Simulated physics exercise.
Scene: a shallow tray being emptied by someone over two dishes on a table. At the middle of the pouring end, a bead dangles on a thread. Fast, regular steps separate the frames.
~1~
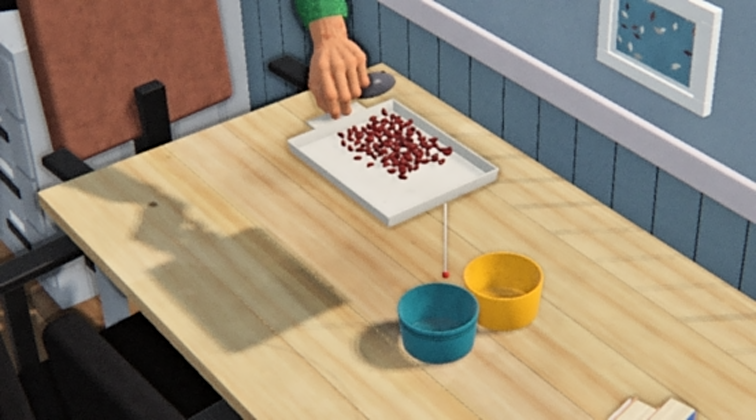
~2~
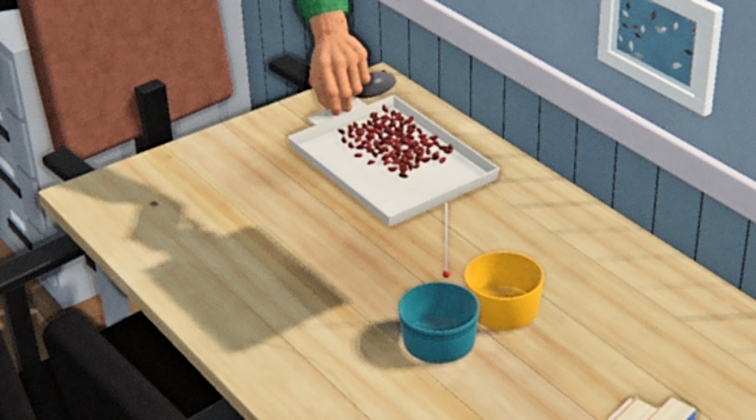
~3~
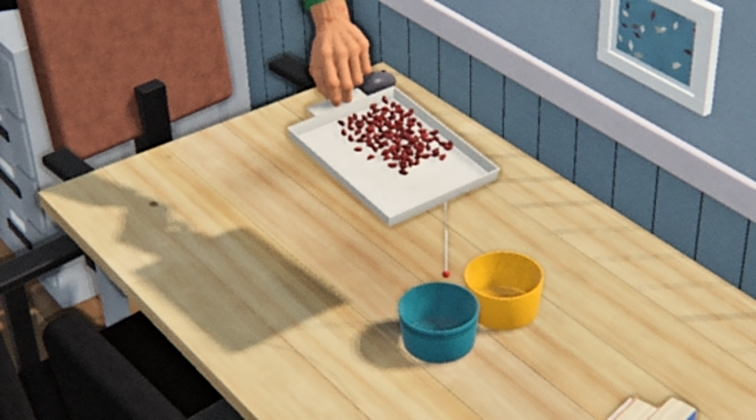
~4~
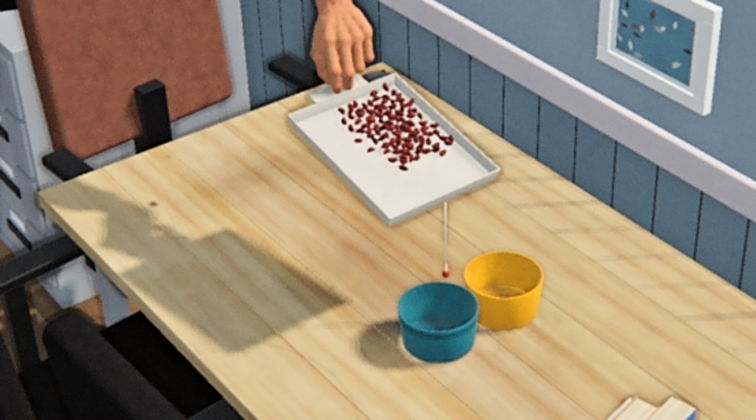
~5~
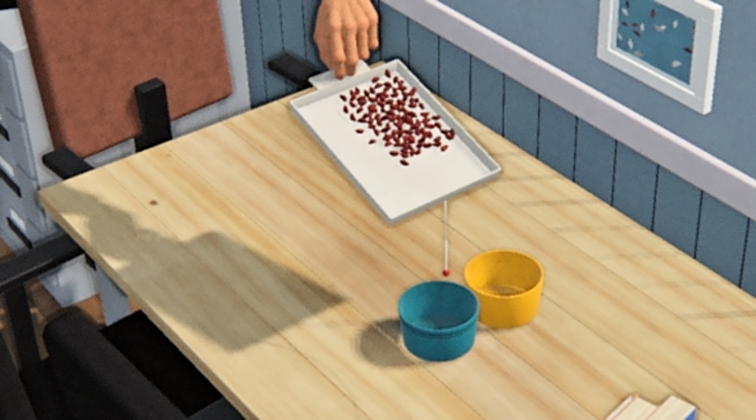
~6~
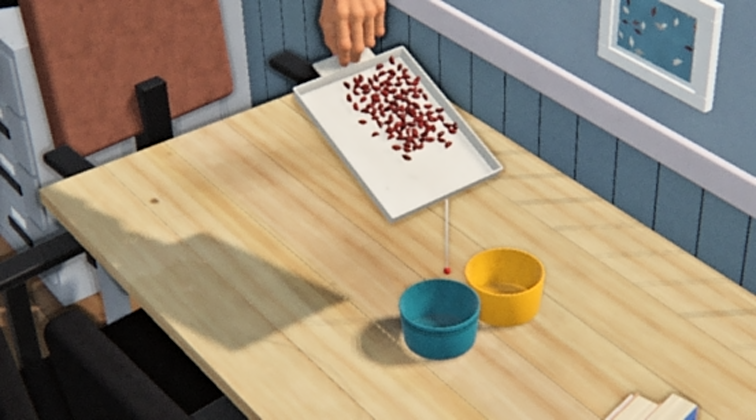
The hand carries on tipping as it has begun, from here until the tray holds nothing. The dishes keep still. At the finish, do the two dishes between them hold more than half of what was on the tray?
Yes.
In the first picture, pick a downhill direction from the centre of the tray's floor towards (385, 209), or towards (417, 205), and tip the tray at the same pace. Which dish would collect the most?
Case one goes to the left-side dish, case two to the left-side dish.
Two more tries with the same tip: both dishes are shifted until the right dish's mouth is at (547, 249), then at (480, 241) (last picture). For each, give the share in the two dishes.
That makes 50 per cent, followed by 0 per cent.
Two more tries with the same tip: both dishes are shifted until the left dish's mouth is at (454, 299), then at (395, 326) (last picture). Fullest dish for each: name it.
In turn: The left dish; the right dish.
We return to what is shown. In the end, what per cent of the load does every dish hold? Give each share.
Left dish: Around 40 in a hundred; right dish: Around 30 in a hundred.
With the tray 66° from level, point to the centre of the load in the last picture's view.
Check around (452, 180) in the last picture.
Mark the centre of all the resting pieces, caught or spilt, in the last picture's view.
Close to (481, 321) in the last picture.
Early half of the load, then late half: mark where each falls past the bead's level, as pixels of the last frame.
The opening half passes (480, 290), the closing half (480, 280).
Soon after the last picture, tray tipped steeply; nearly all on the tray; a small part in the air.
A little later, tray tipped past a quarter turn; about two thirds on the tray; a small part in the left dish; a small part in the right dish; a small part outside both; a small part in the air.
Later still, tray tipped past a quarter turn; about a third in the left dish; about a third in the right dish; about a quarter outside both.
At rest, tray tipped past a quarter turn; about a third in the left dish; about a third in the right dish; about a quarter outside both.
